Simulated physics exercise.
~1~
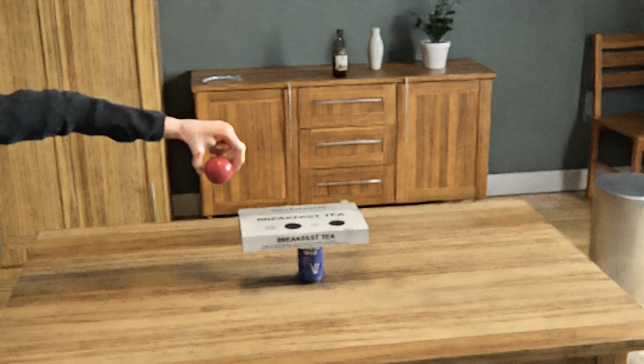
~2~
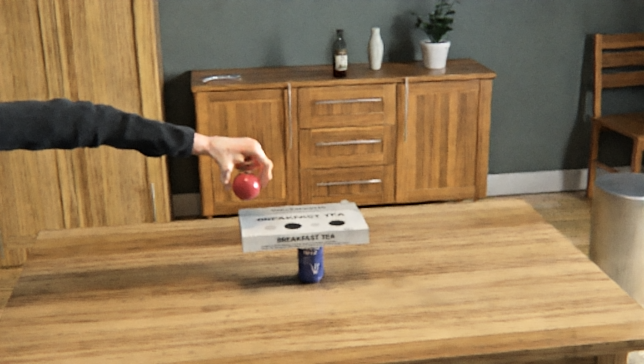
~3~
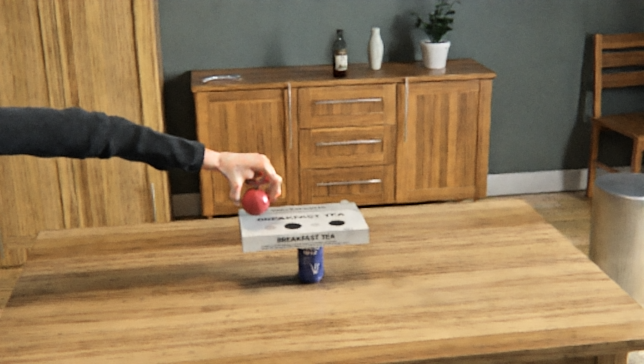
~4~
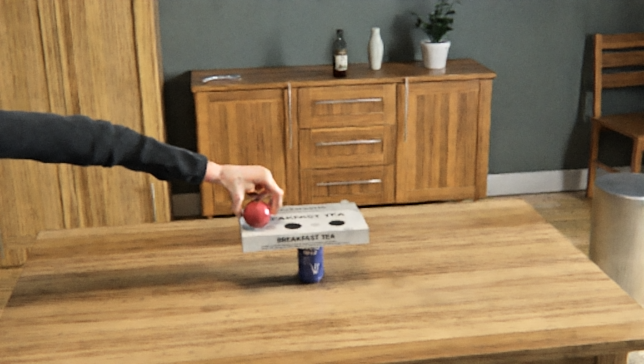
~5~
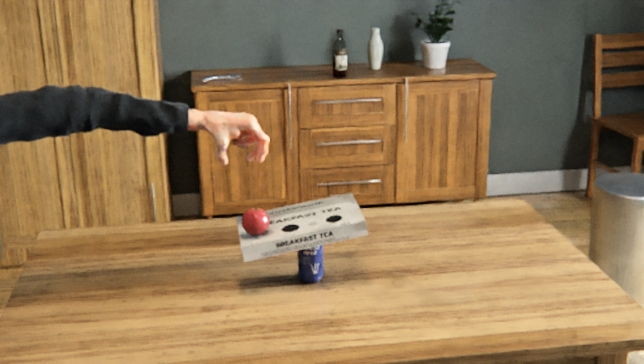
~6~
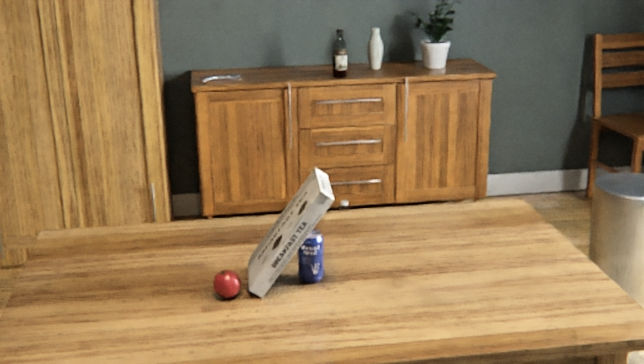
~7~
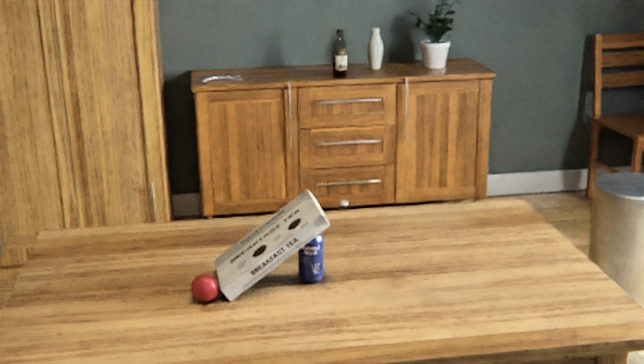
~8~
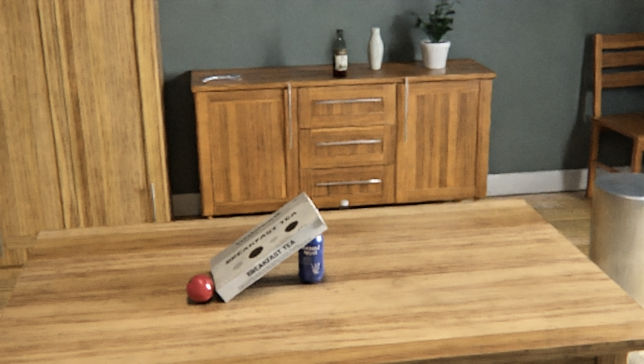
A red tomato, held by a hand reaching in from the left, moves right and down toward a white packet balanced flat on a blue can on a wooden table. The hand sets it on the left end of the packet, then lets go and draws back. At once the packet tips down to the left, and the tomato drops to the tabletop. The packet swings steeply, then slides left and settles at a lower slant. It ends leaning against the can, which stays upright, with the tomato resting beside its lower end.
